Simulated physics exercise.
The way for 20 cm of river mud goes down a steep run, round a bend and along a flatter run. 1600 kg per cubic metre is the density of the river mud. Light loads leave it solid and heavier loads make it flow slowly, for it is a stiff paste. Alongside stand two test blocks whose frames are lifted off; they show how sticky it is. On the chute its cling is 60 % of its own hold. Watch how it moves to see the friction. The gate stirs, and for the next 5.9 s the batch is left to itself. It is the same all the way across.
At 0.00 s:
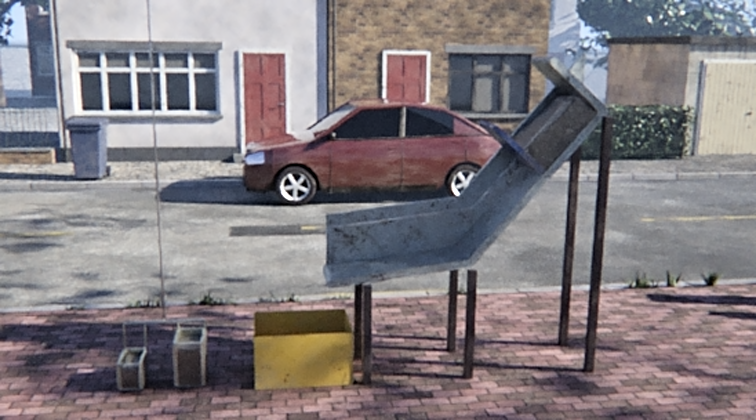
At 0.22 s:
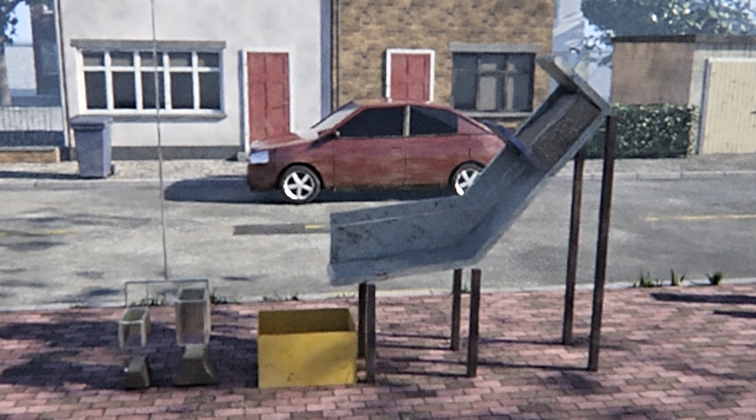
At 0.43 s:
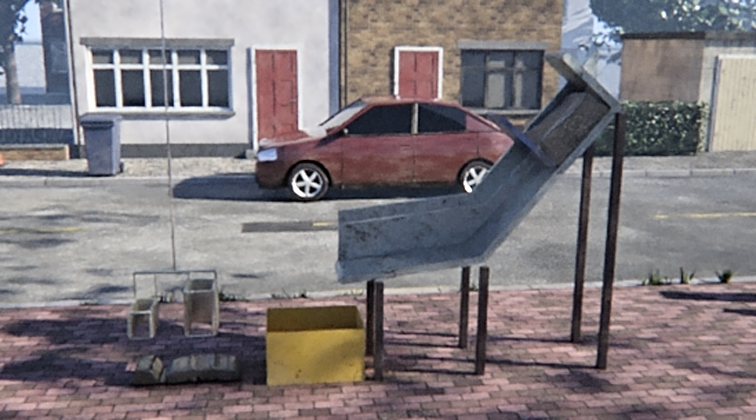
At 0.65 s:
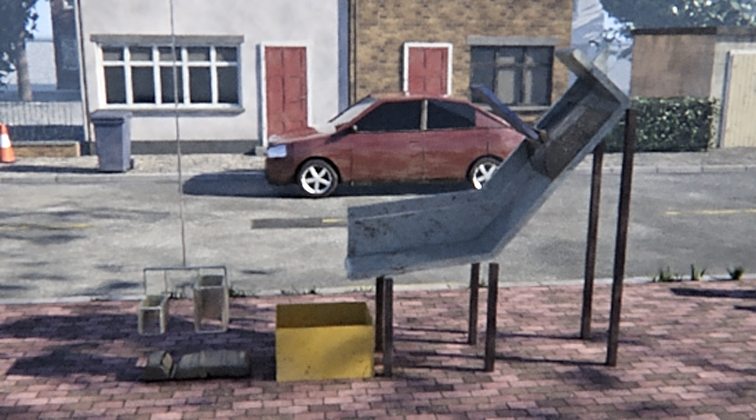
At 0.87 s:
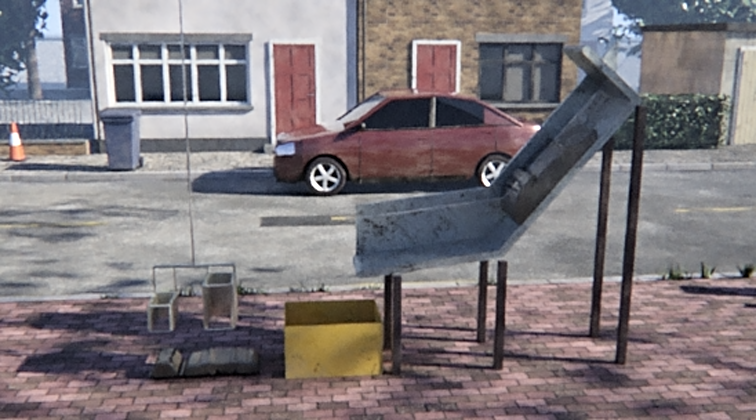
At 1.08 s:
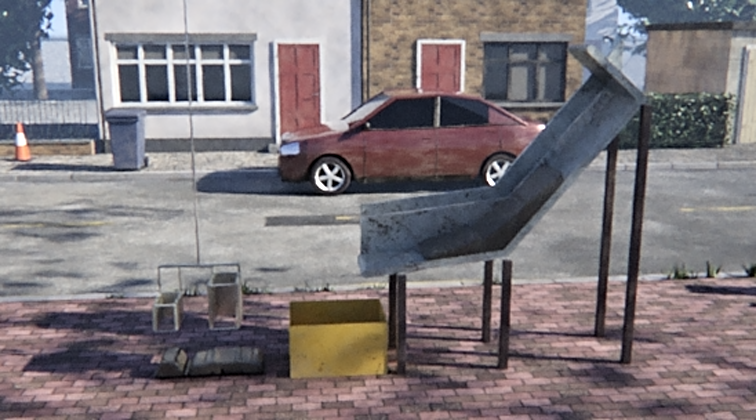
In the video, two casings lift on a brick pavement beside a yellow bin, and the blocks of thick material beneath slump flat; then a gate swings open on a raised metal chute and dark material slides down its steep section.
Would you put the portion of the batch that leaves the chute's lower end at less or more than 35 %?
My call: More.
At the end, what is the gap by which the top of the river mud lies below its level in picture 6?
About 48.5 cm.
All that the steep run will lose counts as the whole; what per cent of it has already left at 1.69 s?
I'd put it near 100 per cent.
After 1.69 s, 2 % is on the steep run, 75 % on the flatter one and 23 % past the end.
After 2.41 s, 2 % is on the steep run, 46 % on the flatter one and 53 % past the end.
After 3.13 s, 2 % is on the steep run, 46 % on the flatter one and 53 % past the end.
After 3.84 s, 2 % is on the steep run, 46 % on the flatter one and 53 % past the end.
After 6.31 s, 2 % is on the steep run, 46 % on the flatter one and 53 % past the end.
